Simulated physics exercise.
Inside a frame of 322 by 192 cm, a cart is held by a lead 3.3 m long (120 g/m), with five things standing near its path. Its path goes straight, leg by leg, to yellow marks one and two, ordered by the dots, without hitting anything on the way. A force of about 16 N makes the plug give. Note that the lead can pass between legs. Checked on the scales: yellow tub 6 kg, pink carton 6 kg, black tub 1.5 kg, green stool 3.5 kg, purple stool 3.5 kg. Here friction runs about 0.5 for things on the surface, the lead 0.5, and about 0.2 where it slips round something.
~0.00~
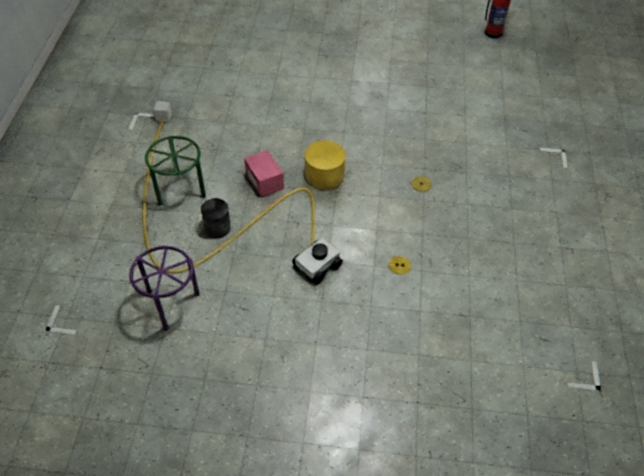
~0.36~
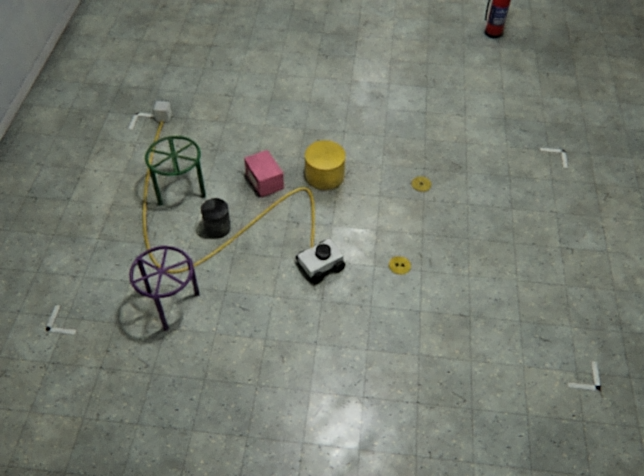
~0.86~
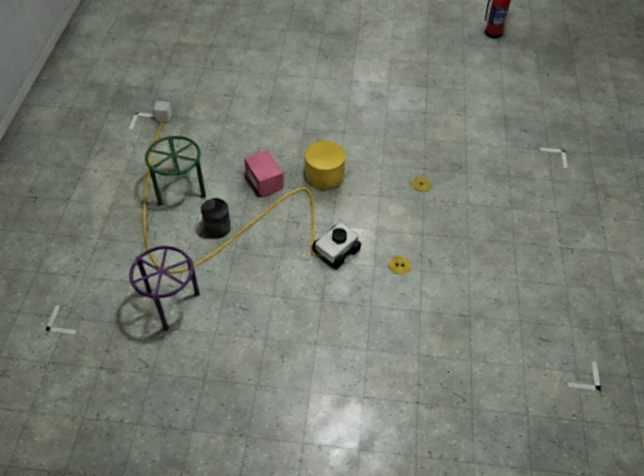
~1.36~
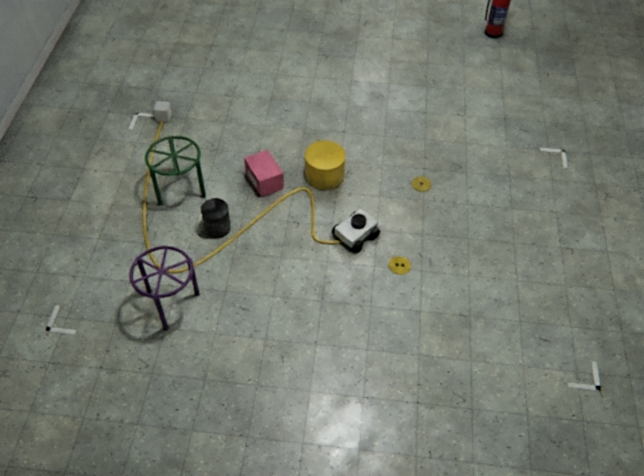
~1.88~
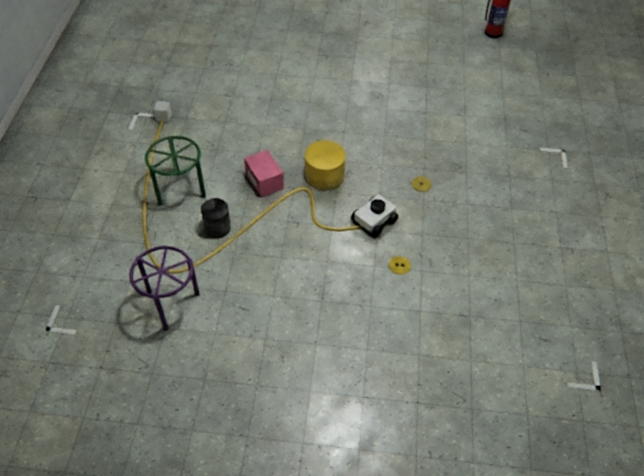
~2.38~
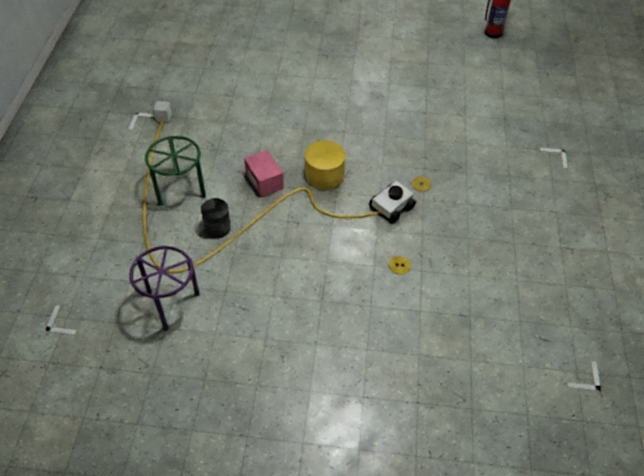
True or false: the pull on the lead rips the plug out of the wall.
False.
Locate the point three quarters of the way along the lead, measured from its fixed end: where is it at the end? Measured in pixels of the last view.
About (311, 209).
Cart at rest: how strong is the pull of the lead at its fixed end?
It comes out close to 0 N.
At 3.2 s, cart at (415, 187), lead slack at the fixed end; nothing else has moved.
At 4.0 s, cart at (415, 206), lead slack at the fixed end; nothing else has moved.
At 4.9 s, cart at (406, 239), lead slack at the fixed end; nothing else has moved.
At 5.7 s, cart at (400, 264), lead slack at the fixed end; nothing else has moved.
At 6.1 s, cart at (400, 264), lead slack at the fixed end; nothing else has moved.
